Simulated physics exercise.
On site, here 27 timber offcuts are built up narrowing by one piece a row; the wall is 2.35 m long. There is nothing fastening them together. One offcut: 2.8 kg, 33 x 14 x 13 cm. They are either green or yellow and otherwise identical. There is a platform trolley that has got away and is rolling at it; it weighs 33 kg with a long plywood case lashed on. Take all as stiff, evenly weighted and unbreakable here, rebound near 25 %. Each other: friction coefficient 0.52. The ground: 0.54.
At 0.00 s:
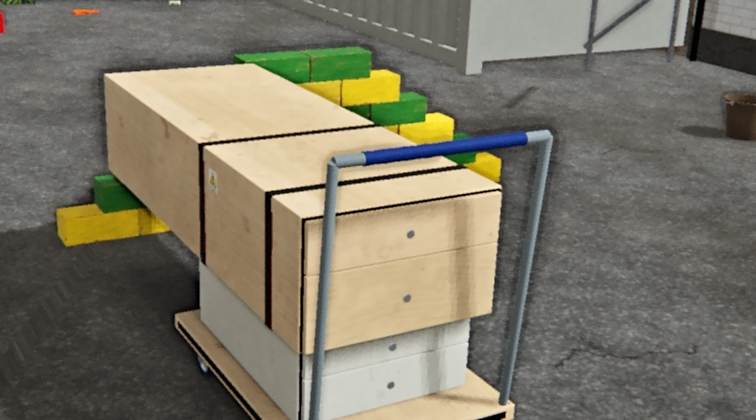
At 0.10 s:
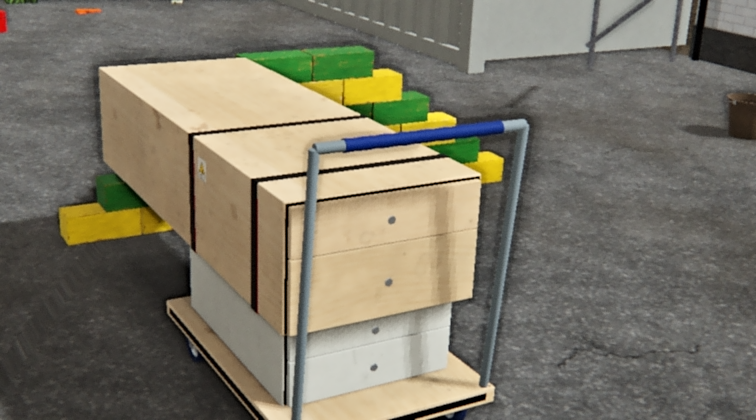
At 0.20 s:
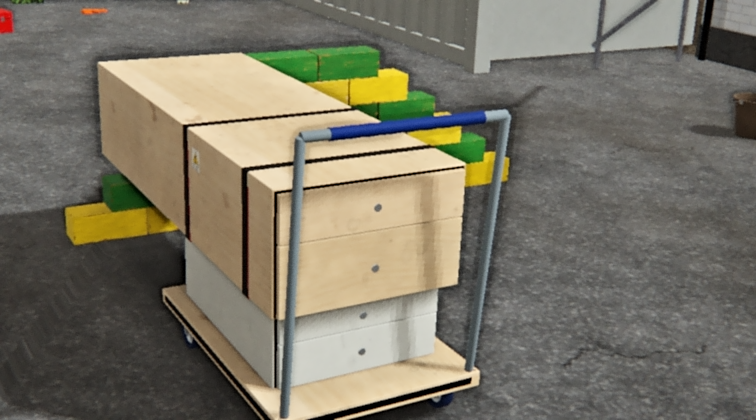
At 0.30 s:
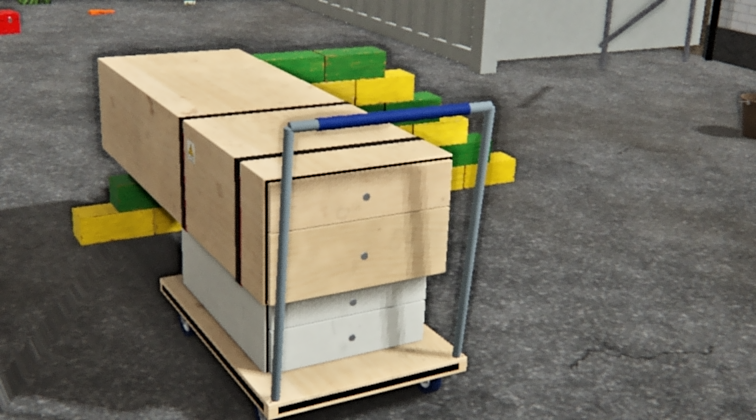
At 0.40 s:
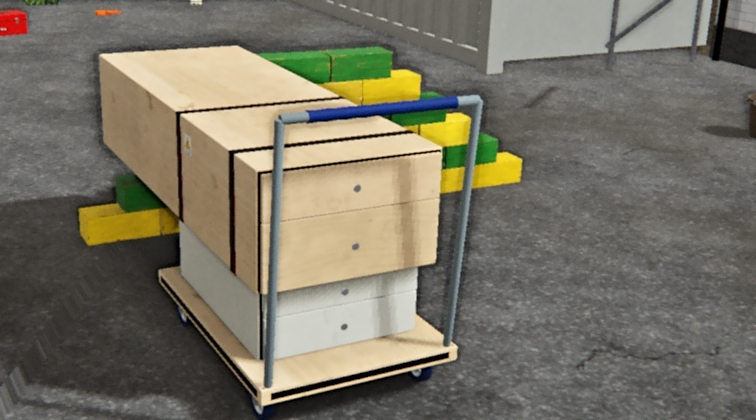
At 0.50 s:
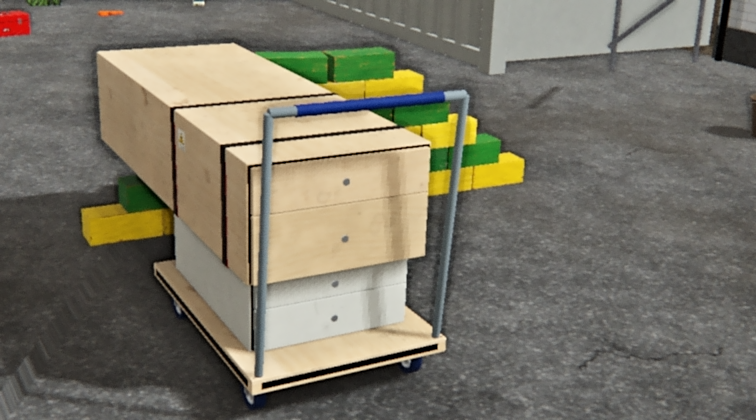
A platform trolley loaded with long wooden boxes and white drawers rolled away across the asphalt toward a stepped stack of green and yellow blocks, and its load pushed in among them.
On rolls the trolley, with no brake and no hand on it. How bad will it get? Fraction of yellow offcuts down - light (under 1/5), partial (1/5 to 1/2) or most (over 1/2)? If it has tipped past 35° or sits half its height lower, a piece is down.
Light.
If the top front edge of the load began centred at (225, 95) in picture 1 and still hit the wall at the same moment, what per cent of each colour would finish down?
You'd end up with yellow at 10 per cent down and green at 20 per cent.
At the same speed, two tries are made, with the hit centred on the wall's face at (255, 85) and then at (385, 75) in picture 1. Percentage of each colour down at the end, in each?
First try then second: Yellow 30 and 20, green 40 and 30 per cent.
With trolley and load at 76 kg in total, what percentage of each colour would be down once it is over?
For yellow it's 10, for green it's 20 in a hundred.
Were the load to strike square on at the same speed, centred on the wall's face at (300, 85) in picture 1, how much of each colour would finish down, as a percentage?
The yellow ones would be 40 per cent down and the green ones 70 per cent.
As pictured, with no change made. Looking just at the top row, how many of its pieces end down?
From the top row, the count is 1.
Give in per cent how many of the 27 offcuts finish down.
Around 10 per cent, I'd say.
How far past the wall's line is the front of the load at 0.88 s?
Measured: Approx. 40 cm.
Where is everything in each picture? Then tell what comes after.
In the first frame (we follow the side turned to the camera; the camera pans a little), load (109, 107) 34 cm short of the wall; top yellow offcut (371, 91); top green offcut (342, 67); no piece has moved.
The second frame shows load (104, 99) 23 cm short of the wall; top yellow offcut (374, 90).
The third frame shows load (102, 93) 12 cm short of the wall; top yellow offcut (379, 90).
The fourth frame shows load (102, 88) just touching; top yellow offcut (386, 90).
The fifth frame shows load (104, 84) 8 cm into the wall's line; top yellow offcut (392, 91); 2 stirred so far.
The sixth frame shows load (101, 81) 15 cm into the wall's line; top yellow offcut (394, 91); top green offcut (365, 68); 3 stirred so far.
Around 0.66 s, load 26 cm past the wall's line, still rolling; none of the 15 yellow offcuts down (1 of 27 in all colours); top yellow offcut unmoved.
Around 0.88 s, load 40 cm past the wall's line, still rolling; 1 of the 15 yellow offcuts down (3 of 27 in all colours); top yellow offcut unmoved.
Around 1.40 s, load 68 cm past the wall's line, still rolling; 1 of the 15 yellow offcuts down (3 of 27 in all colours); top yellow offcut unmoved.
Finally (2.3 s), load 90 cm past the wall's line, still rolling; 1 of the 15 yellow offcuts down (3 of 27 in all colours); top yellow offcut unmoved; top green offcut unmoved. That is 7 per cent. Seen by the last camera, middles, top yellow offcut near (387, 88), top green offcut near (358, 65).
